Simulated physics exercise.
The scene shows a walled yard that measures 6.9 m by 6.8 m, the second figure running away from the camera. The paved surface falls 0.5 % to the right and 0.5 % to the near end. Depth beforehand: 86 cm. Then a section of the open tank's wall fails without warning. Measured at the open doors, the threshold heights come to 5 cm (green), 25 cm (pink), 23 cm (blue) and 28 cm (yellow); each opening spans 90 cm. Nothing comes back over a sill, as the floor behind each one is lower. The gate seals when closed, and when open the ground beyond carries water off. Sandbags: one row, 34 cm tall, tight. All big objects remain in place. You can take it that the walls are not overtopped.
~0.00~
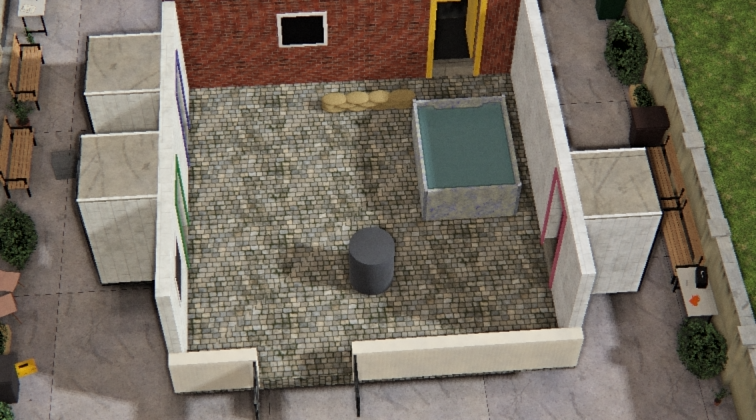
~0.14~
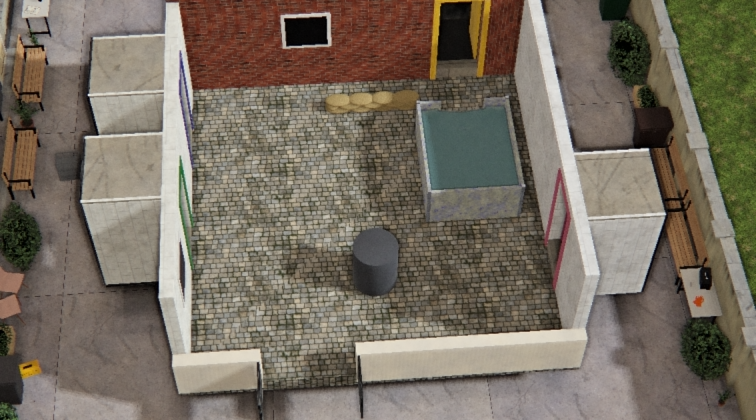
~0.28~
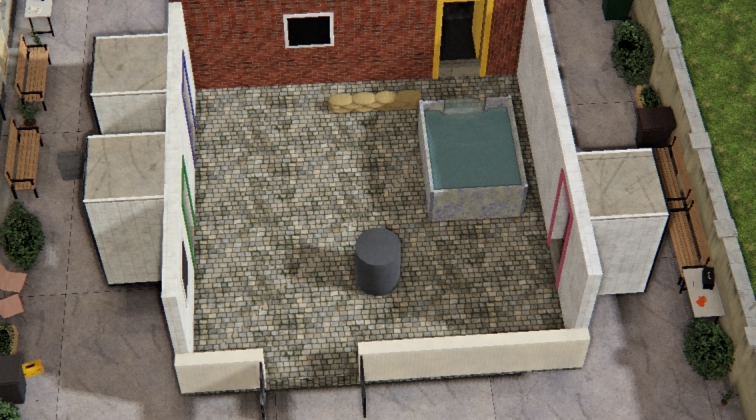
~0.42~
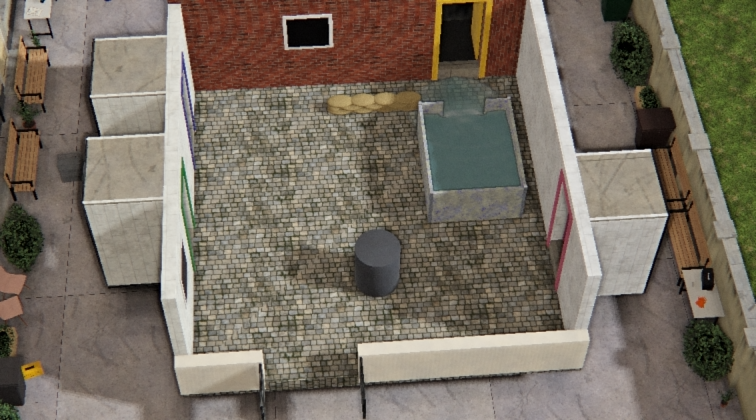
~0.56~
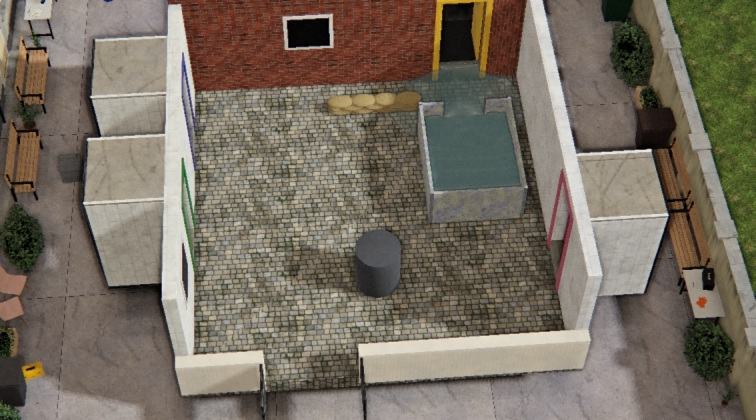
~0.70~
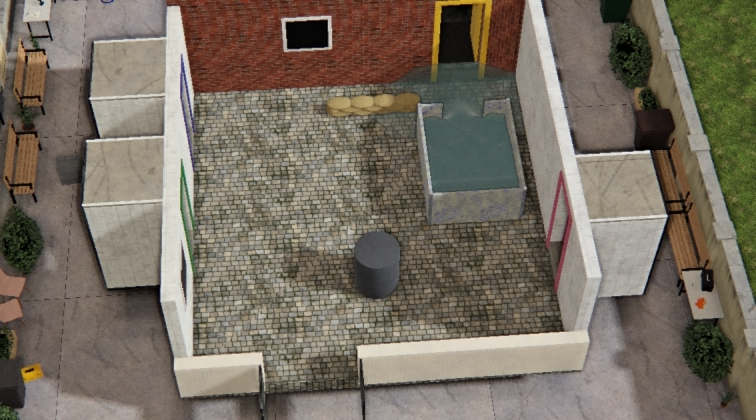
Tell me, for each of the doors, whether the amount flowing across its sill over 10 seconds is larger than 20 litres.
For 10 seconds: The green door, not larger; the pink door, not larger; the blue door, not larger; the yellow door, larger.
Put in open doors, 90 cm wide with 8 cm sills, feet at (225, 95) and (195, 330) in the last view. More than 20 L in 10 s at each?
Well, the first one ends up on the high side, the second one on the low side.
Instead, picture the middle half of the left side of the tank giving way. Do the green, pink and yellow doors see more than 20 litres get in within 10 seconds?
Note: Green beyond the mark, pink short of the mark, yellow short of the mark.
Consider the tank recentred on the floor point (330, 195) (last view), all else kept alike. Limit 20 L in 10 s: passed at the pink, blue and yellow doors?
Well, pink ends up inside the mark, blue ends up inside the mark and yellow ends up inside the mark.
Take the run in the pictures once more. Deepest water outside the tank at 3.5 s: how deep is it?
About 35 cm at most.
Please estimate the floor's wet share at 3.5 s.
About 35 per cent.
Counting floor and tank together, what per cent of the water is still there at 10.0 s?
About 86 percent of the water remains.
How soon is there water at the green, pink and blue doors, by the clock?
Green: 4.0 s; pink: 2.6 s; blue: 2.6 s.
After 1.4 s water covers 15 % of the floor and is deepest (53 cm) near (514, 83); green door not reached, pink door not reached, blue door not reached, yellow door 51 cm at the sill, 77 L in.
After 2.2 s water covers 20 % of the floor and is deepest (46 cm) near (514, 83); green door not reached, pink door not reached, blue door not reached, yellow door 46 cm at the sill, 178 L in.
After 3.5 s water covers 35 % of the floor and is deepest (35 cm) near (448, 86); green door not reached, pink door 9 cm at the sill, 0 L in, blue door 16 cm at the sill, 0 L in, yellow door 34 cm at the sill, 234 L in.
After 6.0 s water covers 75 % of the floor and is deepest (22 cm) near (448, 86); green door 4 cm at the sill, 0 L in, pink door 7 cm at the sill, 0 L in, blue door 14 cm at the sill, 0 L in, yellow door 22 cm at the sill, 251 L in.
After 10.0 s water covers 90 % of the floor and is deepest (14 cm) near (507, 89); green door 4 cm at the sill, 0 L in, pink door 4 cm at the sill, 0 L in, blue door 8 cm at the sill, 0 L in, yellow door 13 cm at the sill, 251 L in.
